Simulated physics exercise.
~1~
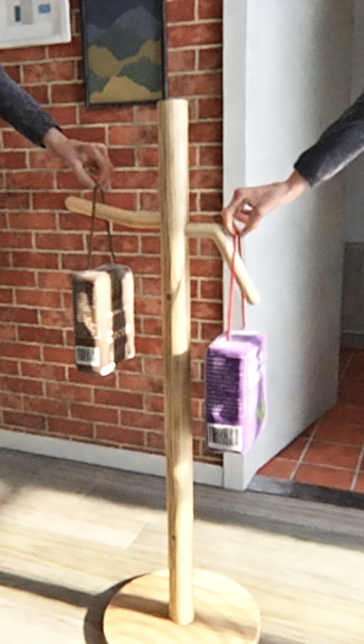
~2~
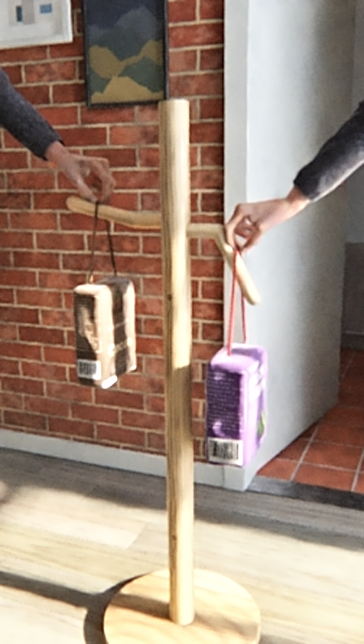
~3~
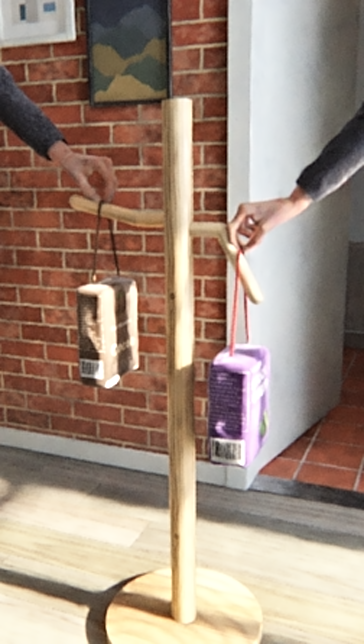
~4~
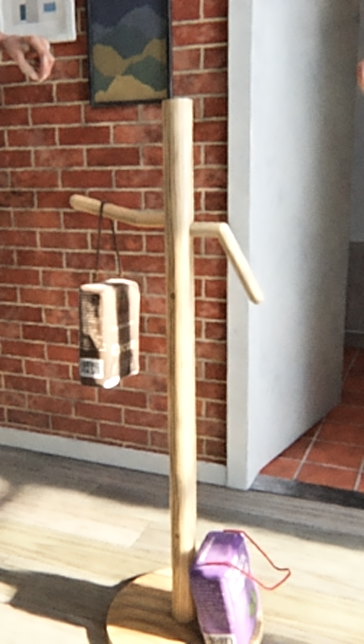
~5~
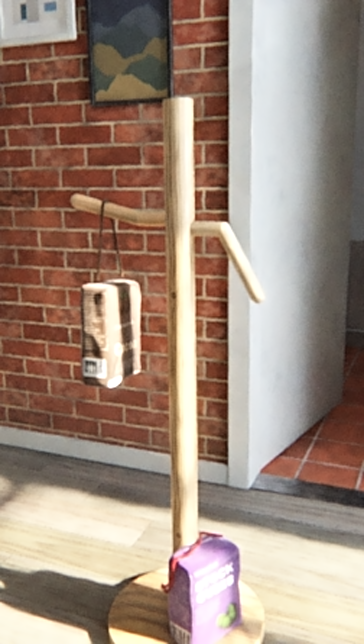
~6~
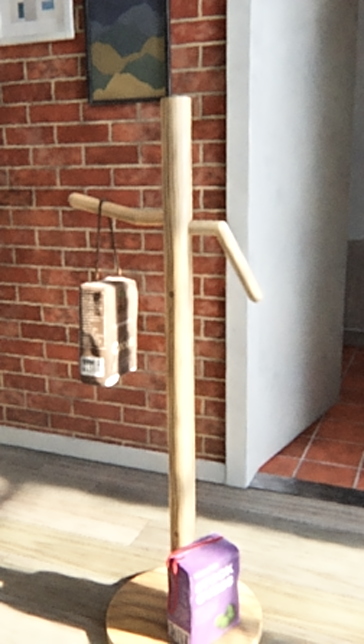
Two hands release a brown bag that stays hanging and a purple sack that falls.
